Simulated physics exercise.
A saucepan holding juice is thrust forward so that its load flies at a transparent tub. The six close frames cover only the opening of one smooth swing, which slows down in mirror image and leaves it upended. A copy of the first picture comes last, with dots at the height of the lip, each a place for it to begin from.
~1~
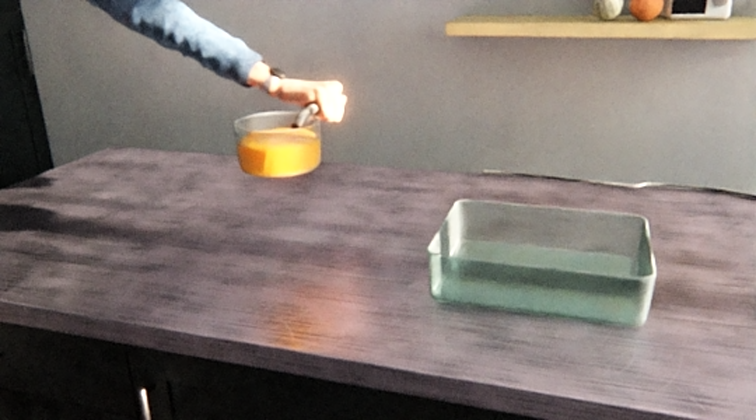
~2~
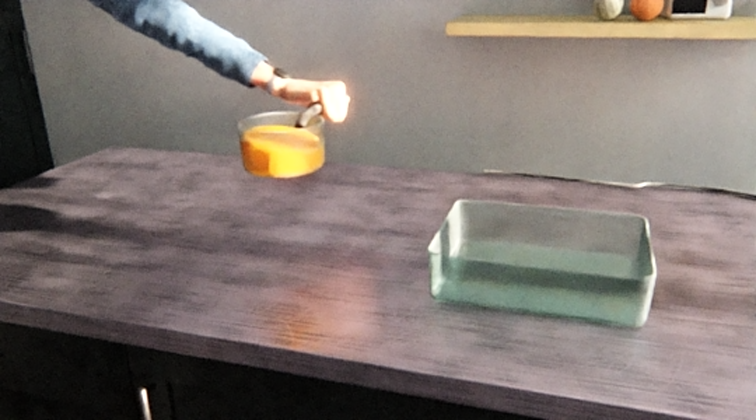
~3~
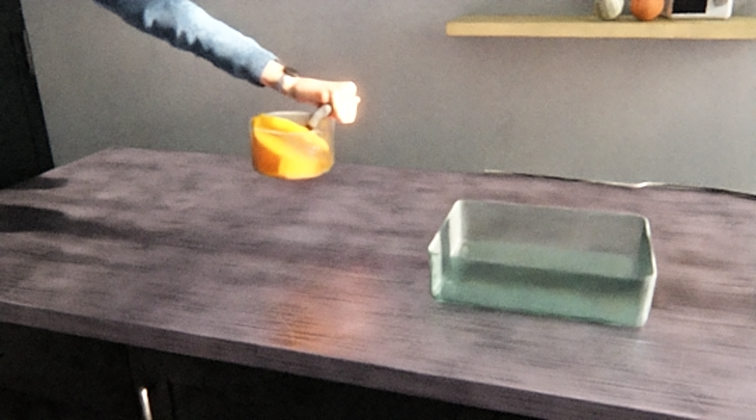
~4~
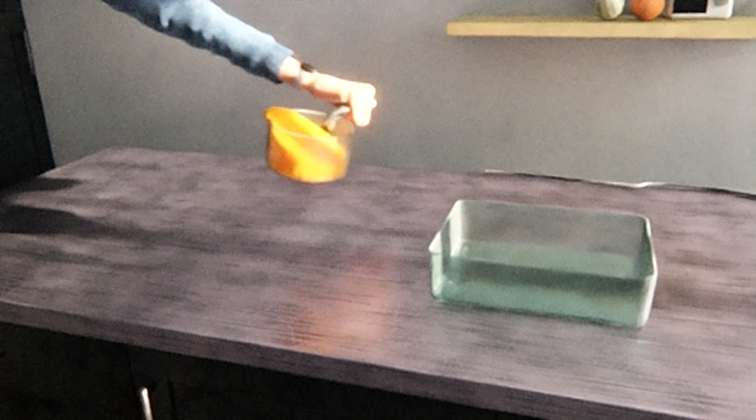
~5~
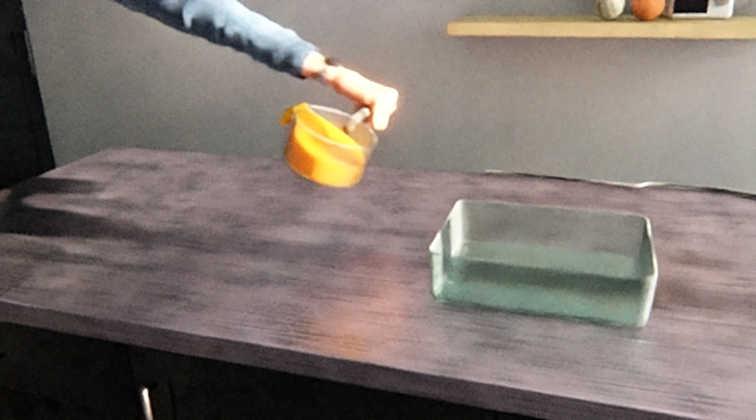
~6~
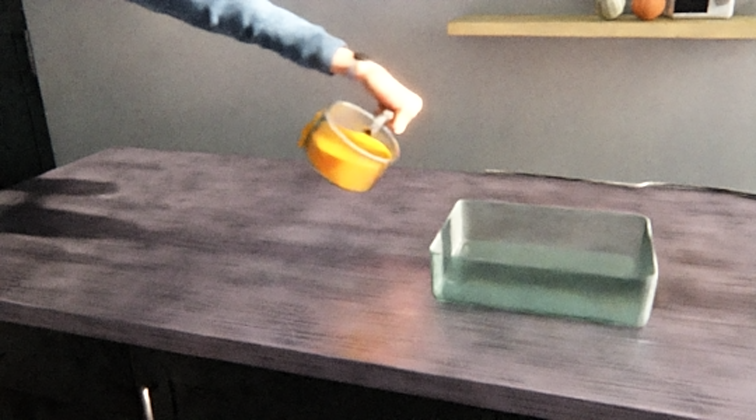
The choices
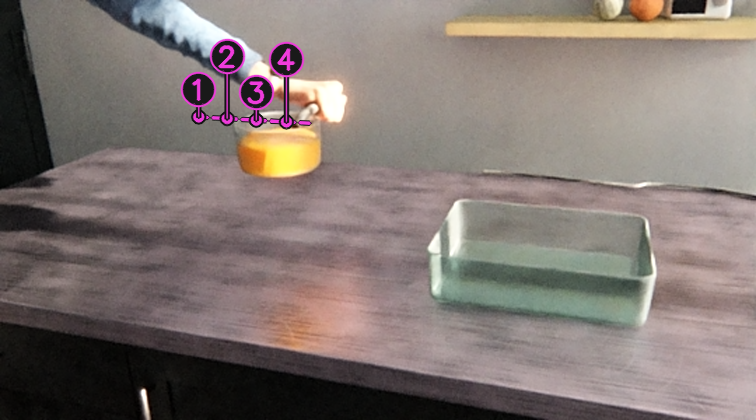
At a dark wooden table, a hand held a clear pan of orange juice, moved it right toward a transparent tub and tilted it, while the juice sloshed up over the rim on the left.
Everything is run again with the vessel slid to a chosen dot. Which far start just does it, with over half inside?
4.
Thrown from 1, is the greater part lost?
Yes, that goes wrong.
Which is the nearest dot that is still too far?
That would be 3.
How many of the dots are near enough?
One of them.
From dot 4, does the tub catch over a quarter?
Yes.
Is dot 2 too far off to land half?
Yes.
In magenta, 1 at (198, 117); 2 at (227, 118); 3 at (256, 120); 4 at (286, 121).
If 1 is chosen, about 0 % lands in the tub, 99 % falls short.
If 2 is chosen, about 1 % lands in the tub, 95 % falls short and 3 % goes beside or beyond.
If 3 is chosen, about 36 % lands in the tub, 58 % falls short and 6 % goes beside or beyond.
If 4 is chosen, about 62 % lands in the tub, 23 % falls short and 15 % goes beside or beyond.
